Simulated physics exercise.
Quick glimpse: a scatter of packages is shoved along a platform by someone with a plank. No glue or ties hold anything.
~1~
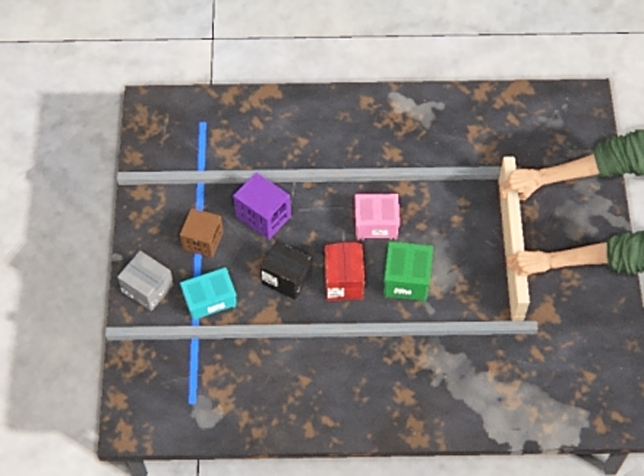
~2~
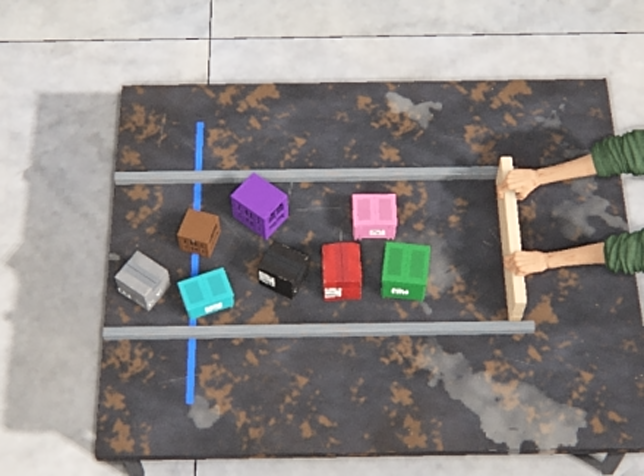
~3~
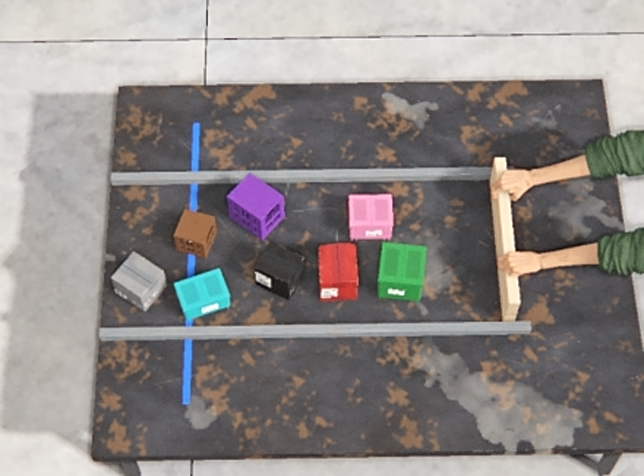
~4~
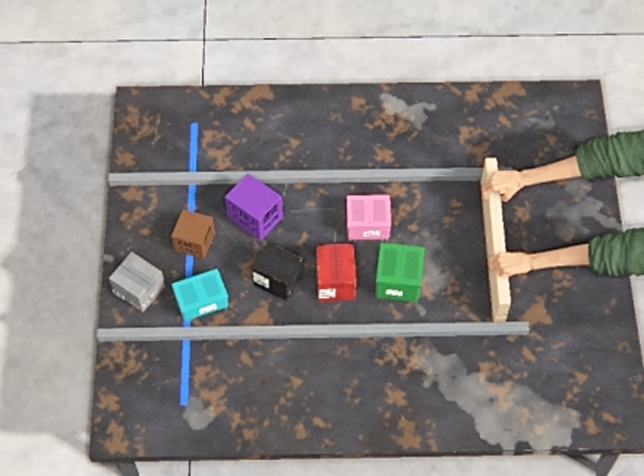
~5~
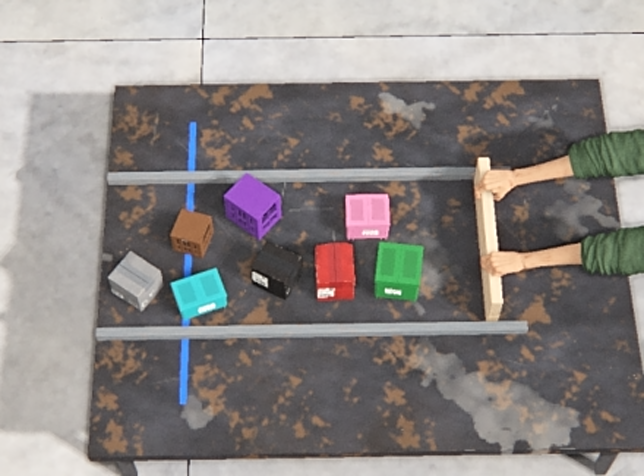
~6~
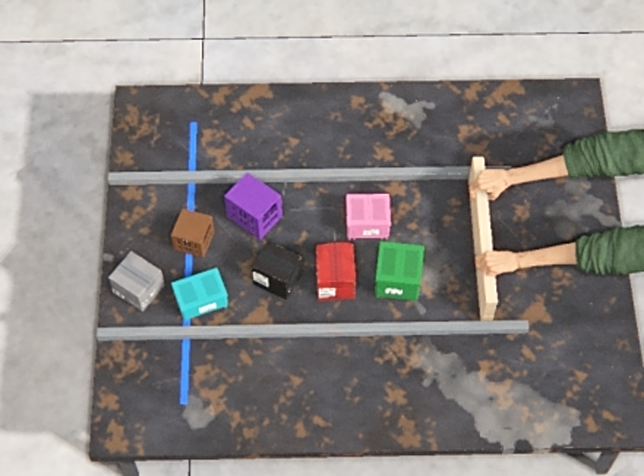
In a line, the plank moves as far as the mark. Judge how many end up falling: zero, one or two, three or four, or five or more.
My judgement: Three or four.
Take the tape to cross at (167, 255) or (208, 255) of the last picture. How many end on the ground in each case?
The counts would come to 3 and 2.
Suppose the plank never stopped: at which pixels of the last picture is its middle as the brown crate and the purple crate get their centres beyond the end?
Around (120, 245) first and around (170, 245) second.
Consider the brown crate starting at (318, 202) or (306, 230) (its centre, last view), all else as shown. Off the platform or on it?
First place: It stays up; second place: It stays up.
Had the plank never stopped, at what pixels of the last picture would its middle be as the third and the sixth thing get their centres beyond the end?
First about (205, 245), next about (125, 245).
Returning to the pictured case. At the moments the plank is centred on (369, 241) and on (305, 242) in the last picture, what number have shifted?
Counts: 4, 7.
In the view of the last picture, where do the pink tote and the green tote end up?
Middles: Around (164, 213) and around (165, 278).
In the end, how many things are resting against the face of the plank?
Looks like 2 of them, all told.
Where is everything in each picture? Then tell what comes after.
In the first frame, grey box (146, 281); brown crate (202, 233); turquoise tote (209, 295); plank (513, 239); tape (198, 255).
In the second frame, brown crate (199, 233); red box (342, 272).
In the third frame, turquoise tote (203, 295); black parcel (280, 271).
In the fourth frame, grey box (137, 282); pink tote (368, 218).
In the fifth frame, brown crate (192, 233); green tote (398, 272).
In the sixth frame, grey box (137, 281); brown crate (193, 233); turquoise tote (200, 295); plank (482, 239); tape (189, 255).
Soon after, none off yet; grey box at rest near (137, 281); brown crate at rest near (193, 233); turquoise tote at rest near (200, 295).
After that, none off yet; grey box displaced a little near (122, 275); brown crate moving near (190, 235); turquoise tote displaced about its own width near (141, 303).
In the end, the number that fall off is three or four; gone, black parcel, turquoise tote and grey box.
